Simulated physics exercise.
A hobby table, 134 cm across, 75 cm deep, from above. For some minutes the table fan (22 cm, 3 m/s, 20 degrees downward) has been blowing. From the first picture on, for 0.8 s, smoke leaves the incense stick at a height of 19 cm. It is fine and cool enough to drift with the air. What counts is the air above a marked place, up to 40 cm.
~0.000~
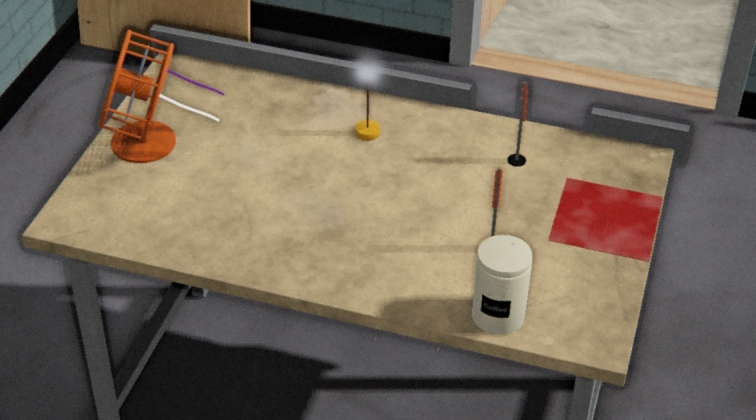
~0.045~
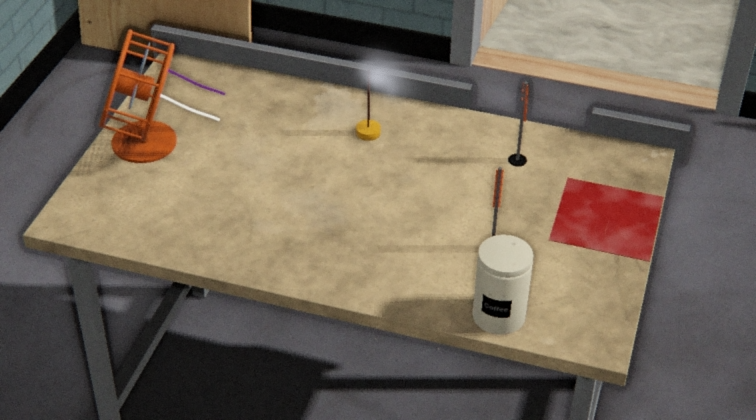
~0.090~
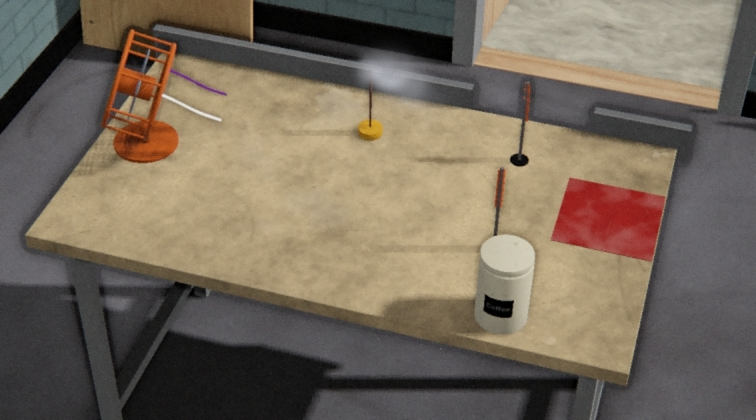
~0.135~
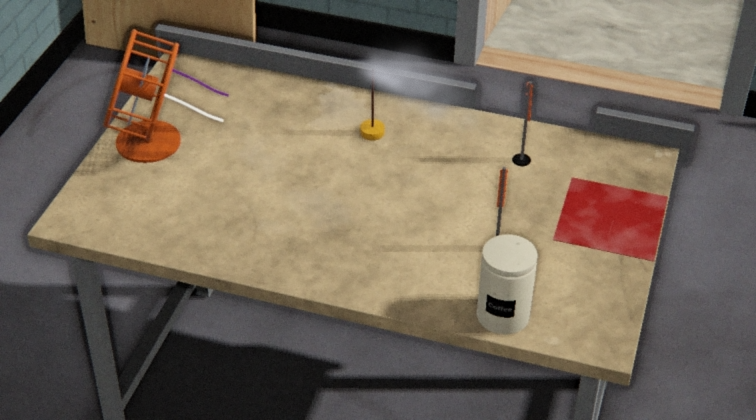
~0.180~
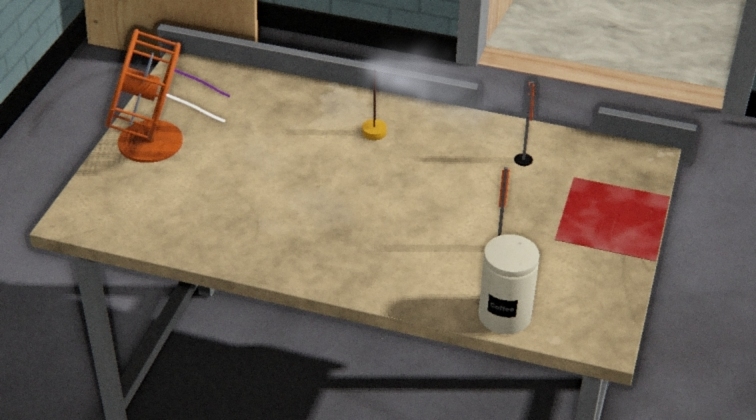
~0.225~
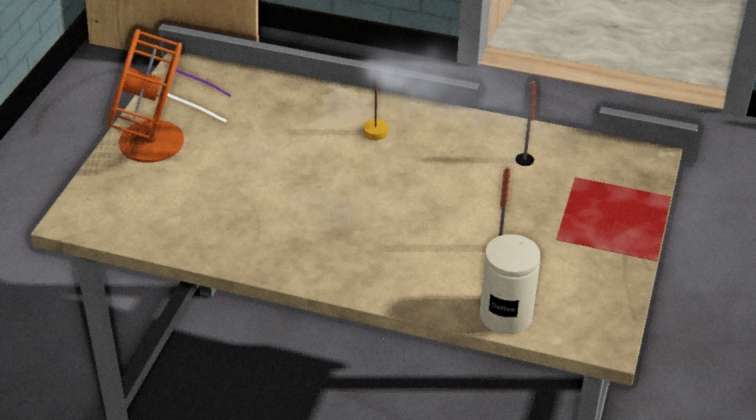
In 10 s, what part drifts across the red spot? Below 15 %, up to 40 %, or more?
Over the red spot: Not even 15 %.
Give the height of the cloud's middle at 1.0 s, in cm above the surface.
Roughly 18 cm up.
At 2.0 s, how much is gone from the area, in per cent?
Near 90 %.
By 1.0 s, 3 % has passed over the red spot; 27 % has left the area, and the middle of the rest is near (612, 63).
By 2.0 s, 6 % has passed over the red spot; 90 % has left the area.
By 4.0 s, 6 % has passed over the red spot; 100 % has left the area.
By 10.0 s, 6 % has passed over the red spot; 100 % has left the area.
